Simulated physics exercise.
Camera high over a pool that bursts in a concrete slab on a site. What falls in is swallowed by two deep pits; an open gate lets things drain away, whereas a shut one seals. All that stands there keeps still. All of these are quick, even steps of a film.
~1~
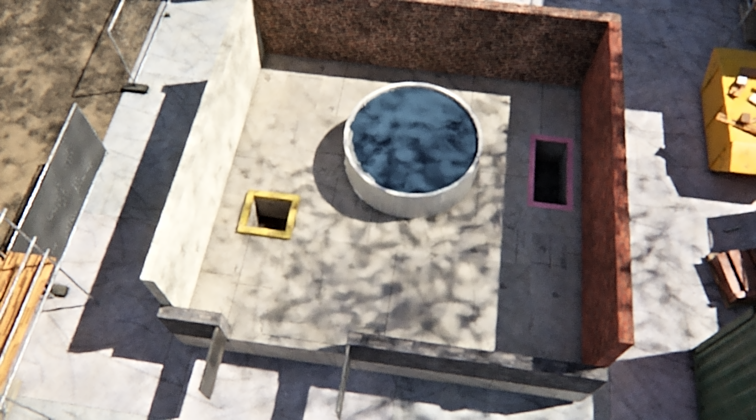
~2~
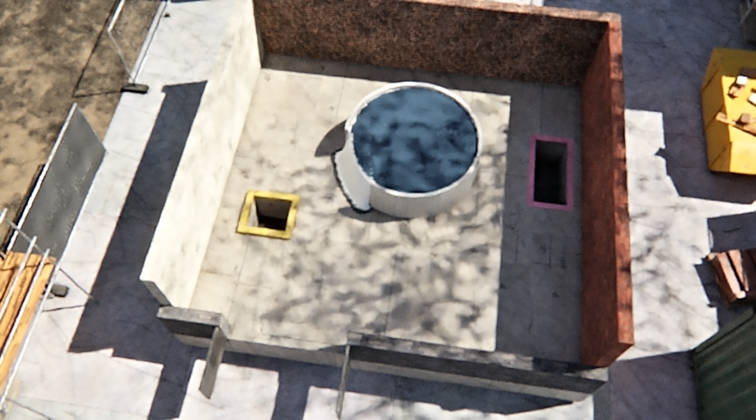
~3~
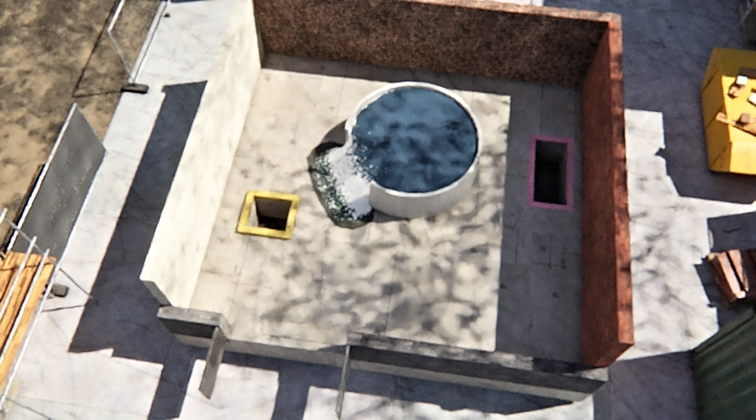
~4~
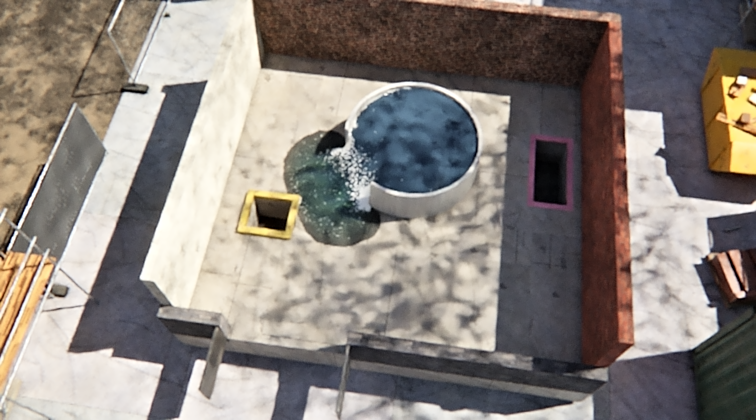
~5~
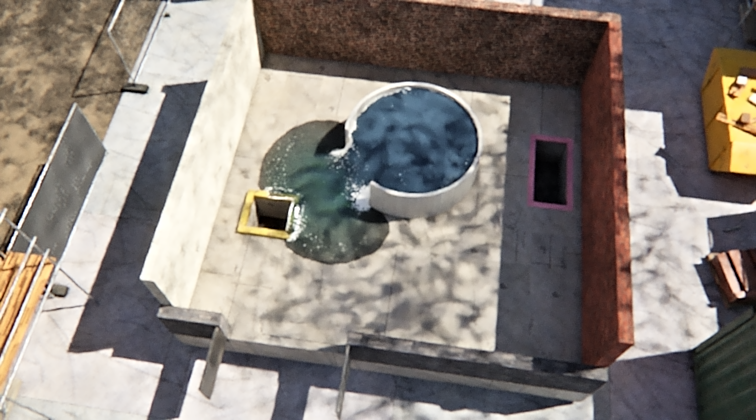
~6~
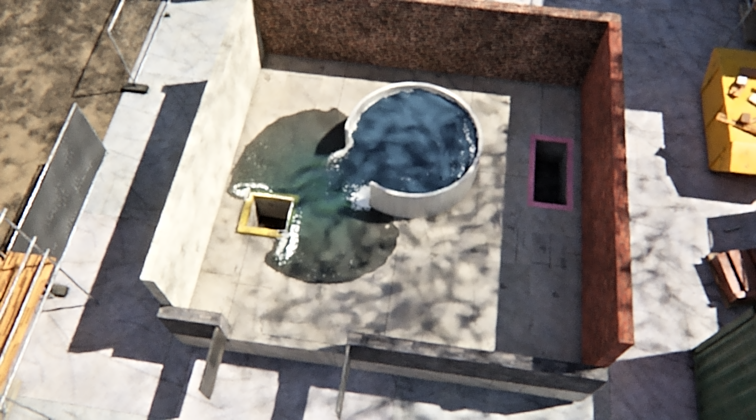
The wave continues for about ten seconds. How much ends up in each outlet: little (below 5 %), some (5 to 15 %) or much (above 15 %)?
Outlet by outlet: Gate - much, pink pit - little, yellow pit - much.
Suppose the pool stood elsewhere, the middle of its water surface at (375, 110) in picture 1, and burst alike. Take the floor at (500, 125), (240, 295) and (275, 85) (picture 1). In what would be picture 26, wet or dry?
Okay, first one high and dry, second one got wet, last one got wet.
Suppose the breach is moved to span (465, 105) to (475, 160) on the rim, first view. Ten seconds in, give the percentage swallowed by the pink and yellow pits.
Estimates in per cent: Pink 60, yellow 0.
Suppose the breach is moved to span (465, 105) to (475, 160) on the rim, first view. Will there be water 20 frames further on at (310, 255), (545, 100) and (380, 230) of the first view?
Well, the first is missed by the spill, the next hit by the spill, the last missed by the spill.
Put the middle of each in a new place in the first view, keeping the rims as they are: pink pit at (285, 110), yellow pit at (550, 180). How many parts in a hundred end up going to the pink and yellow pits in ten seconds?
Pink 15%, yellow 0%.
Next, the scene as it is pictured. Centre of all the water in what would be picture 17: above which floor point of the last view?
Near (358, 176).
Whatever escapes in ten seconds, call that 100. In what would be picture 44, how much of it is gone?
75 per cent.
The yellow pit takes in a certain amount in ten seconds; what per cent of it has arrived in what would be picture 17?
It would be roughly 55 percent of the ten-second total.
A moment on, water covers 30 % of the floor; the gate 0 %, the pink pit 0 %, the yellow pit 4 %.
Next, water covers 35 % of the floor; the gate 3 %, the pink pit 0 %, the yellow pit 9 %.
Then, water covers 40 % of the floor; the gate 10 %, the pink pit 0 %, the yellow pit 13 %.
Later, water covers 55 % of the floor; the gate 22 %, the pink pit 0 %, the yellow pit 16 %.
In the end, water covers 70 % of the floor; the gate 31 %, the pink pit 3 %, the yellow pit 17 %.
